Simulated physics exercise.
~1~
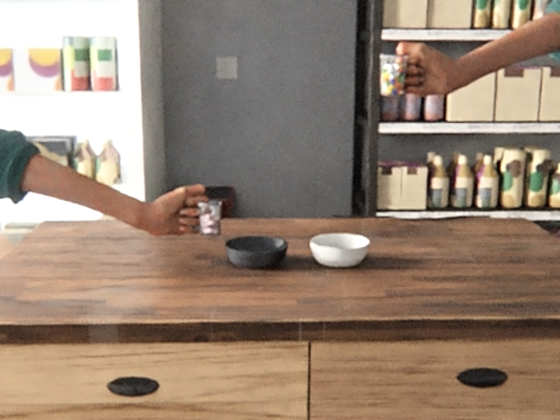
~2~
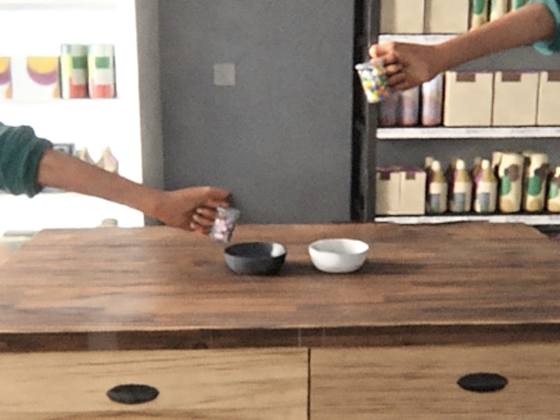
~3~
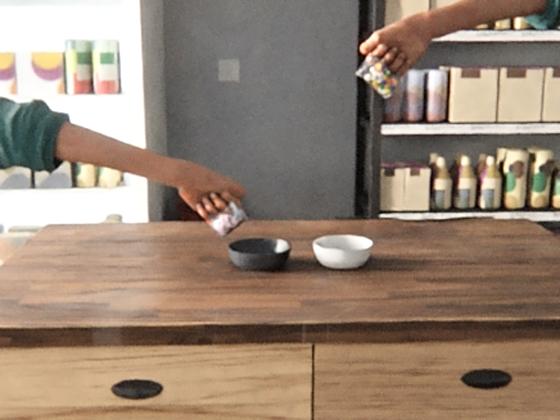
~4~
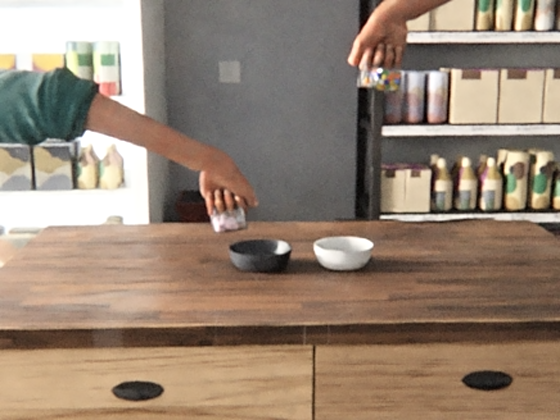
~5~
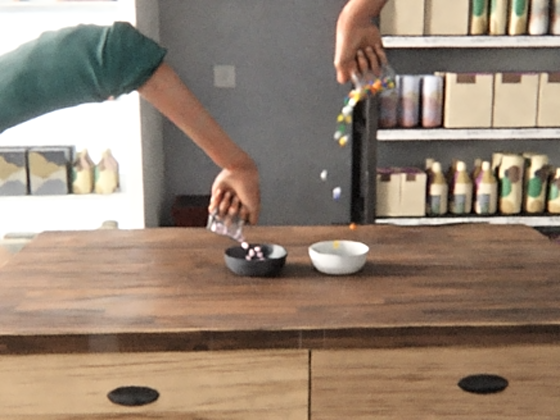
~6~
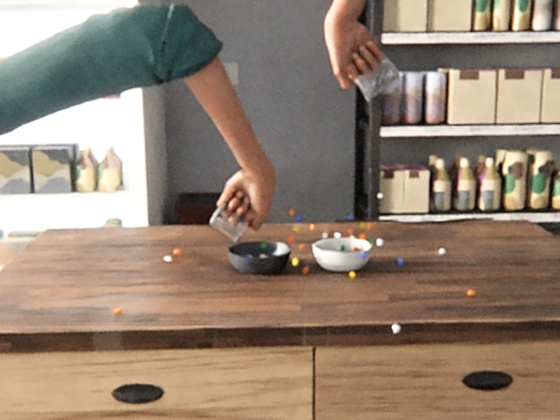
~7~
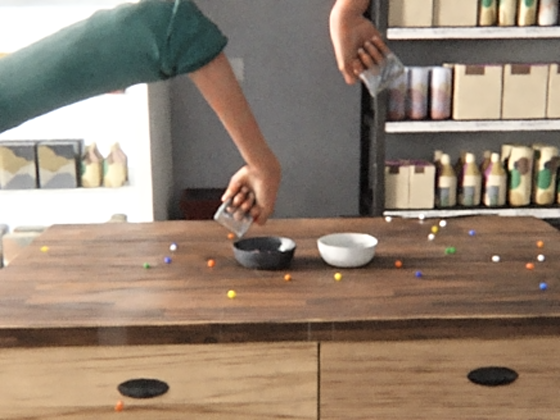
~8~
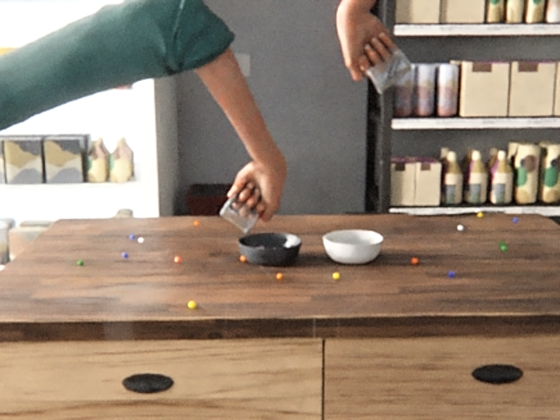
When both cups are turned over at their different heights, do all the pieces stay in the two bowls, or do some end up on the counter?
Some end up on the counter. The black bowl on the left keeps all of its pieces, while the white bowl on the right loses some, which bounce and scatter across the wood.
